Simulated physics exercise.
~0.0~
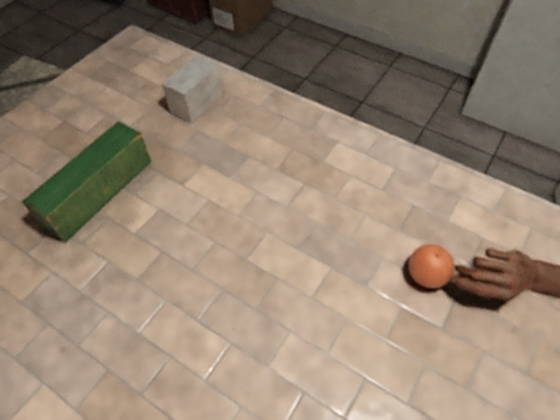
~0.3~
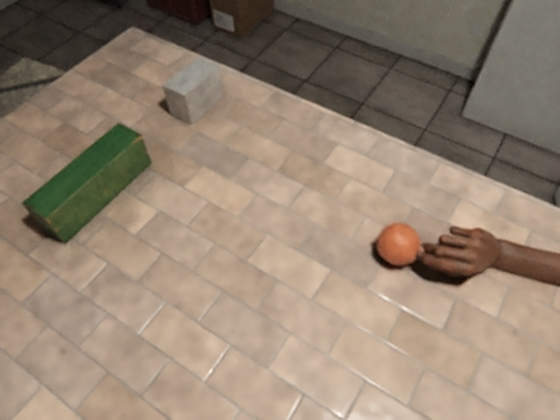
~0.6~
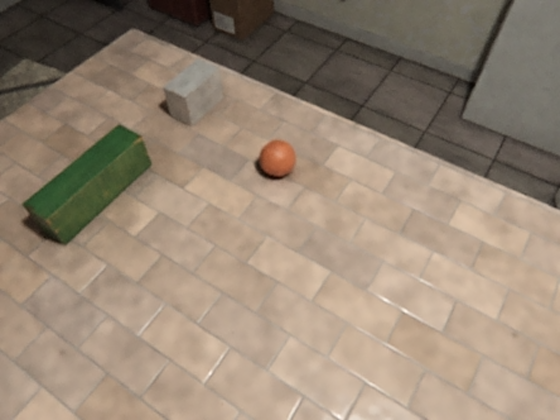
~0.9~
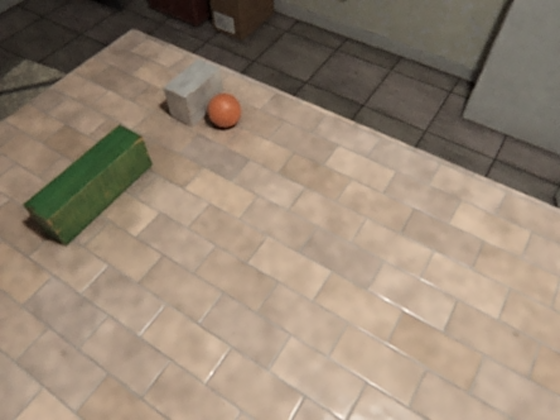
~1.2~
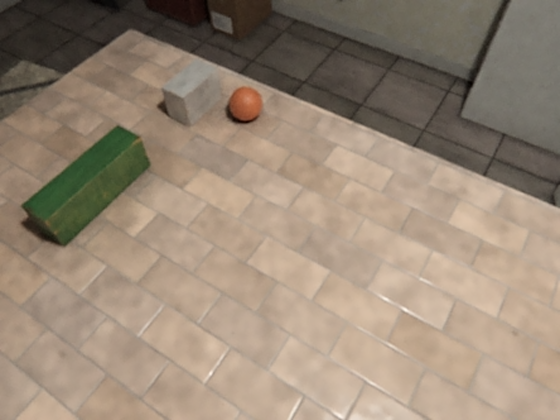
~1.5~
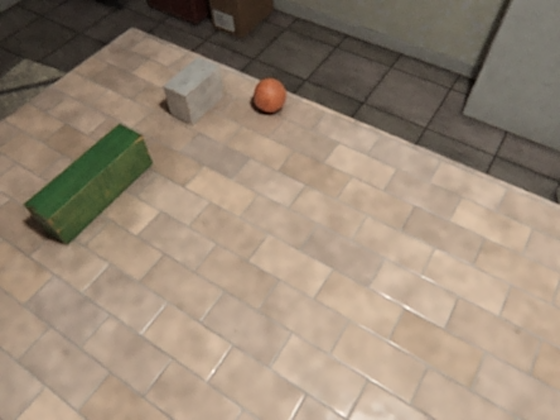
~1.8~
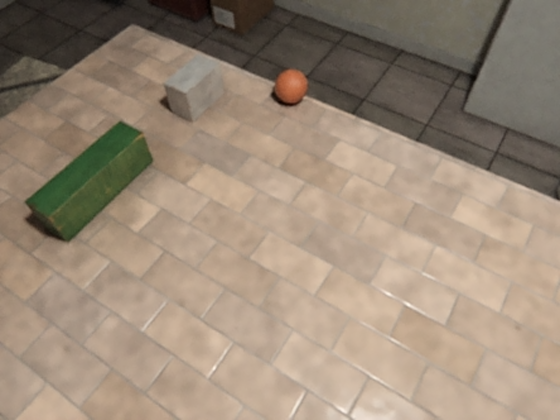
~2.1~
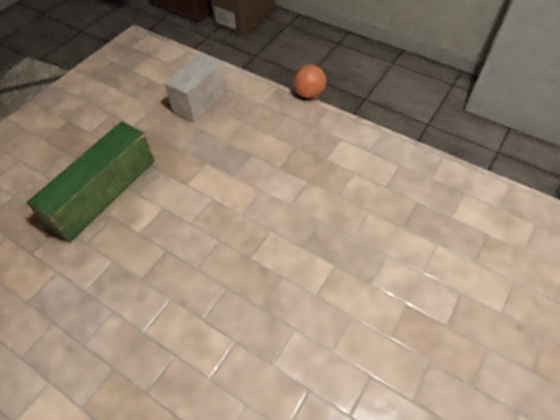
In the video, a hand pushes a round orange object across a tiled surface and releases it toward a green block and a pale block. It rolls up and left, hits the pale block, then rebounds rightward, ending near the far edge.
